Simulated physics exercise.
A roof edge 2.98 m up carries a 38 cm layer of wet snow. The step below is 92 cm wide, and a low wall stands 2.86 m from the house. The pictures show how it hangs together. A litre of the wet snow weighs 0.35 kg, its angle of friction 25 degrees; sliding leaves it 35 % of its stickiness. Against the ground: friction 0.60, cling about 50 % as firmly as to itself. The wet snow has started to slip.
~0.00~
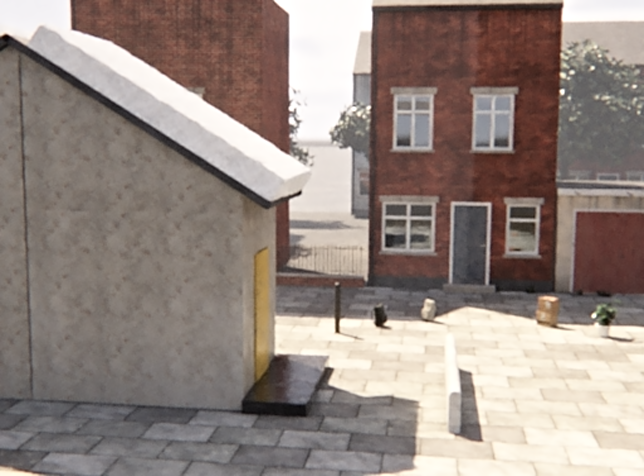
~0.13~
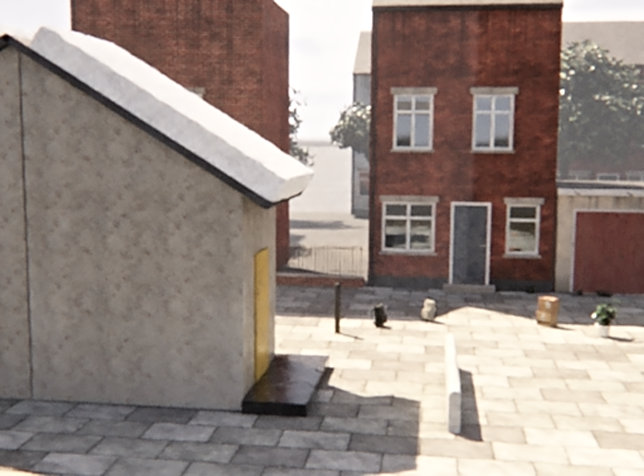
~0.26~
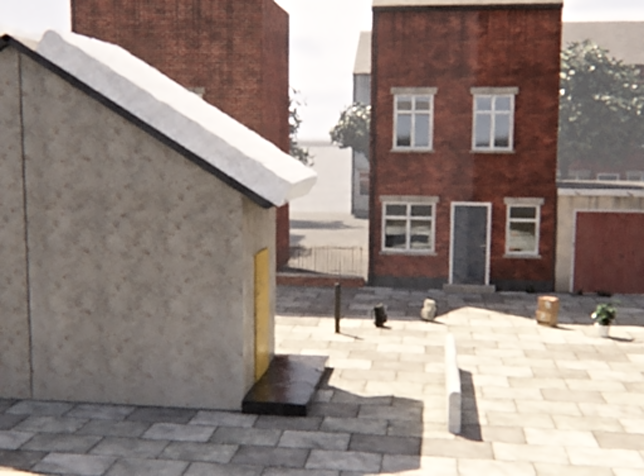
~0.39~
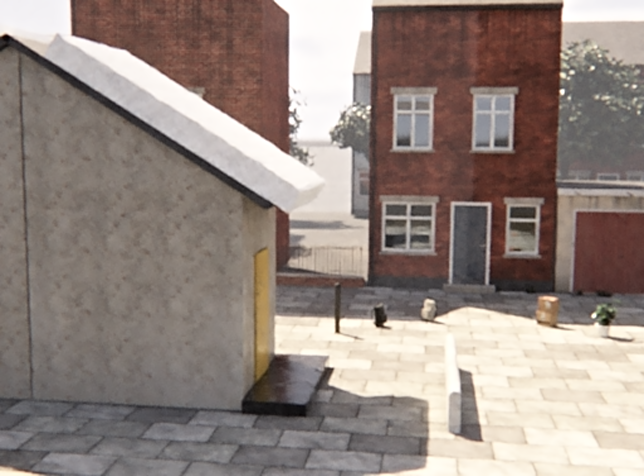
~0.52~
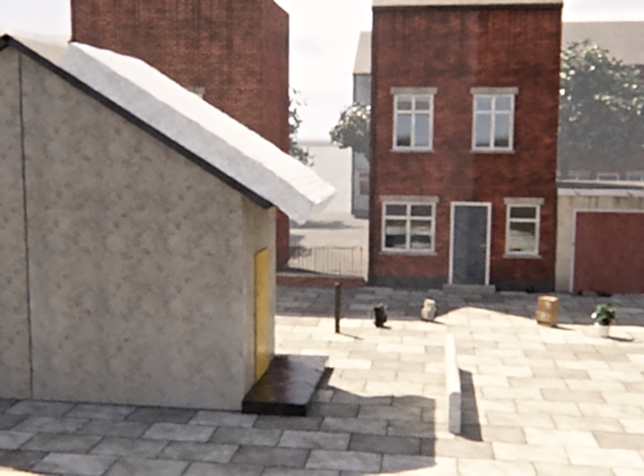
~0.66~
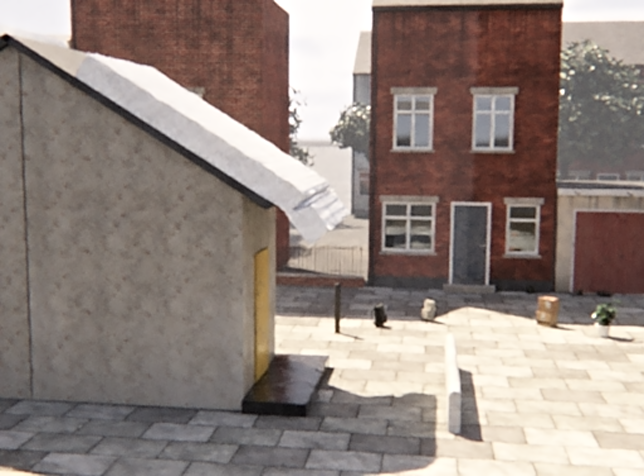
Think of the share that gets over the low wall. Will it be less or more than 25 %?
It comes out more than 25 %.
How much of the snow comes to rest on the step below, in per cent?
Near 0 %.
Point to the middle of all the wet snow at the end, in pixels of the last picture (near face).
Around (450, 408).
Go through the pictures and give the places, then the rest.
Leading edge of the wet snow at (283, 182), 2 % of it past the eaves, in one piece, in the first picture.
Leading edge of the wet snow at (285, 183), its middle shifted 2.9 cm, 3 % of it past the eaves, in one piece, in the second picture.
Leading edge of the wet snow at (290, 187), its middle shifted 12 cm, 5 % of it past the eaves, in one piece, in the third picture.
Leading edge of the wet snow at (300, 194), its middle shifted 28 cm, 9 % of it past the eaves, in one piece, in the fourth picture.
Leading edge of the wet snow at (313, 207), its middle shifted 50 cm, 15 % of it past the eaves, in one piece, in the fifth picture.
Leading edge of the wet snow at (328, 227), its middle shifted 80 cm, 22 % of it past the eaves, cracking, in the sixth picture.
After 1.08 s, 67 % is still on the roof and 0 % is past the low wall.
After 1.59 s, 1 % is still on the roof and 0 % is past the low wall.
After 2.09 s, none is still on the roof and 30 % is past the low wall.
After 2.60 s, none is still on the roof and 31 % is past the low wall.
After 3.10 s, at the end, none is still on the roof and 31 % is past the low wall.
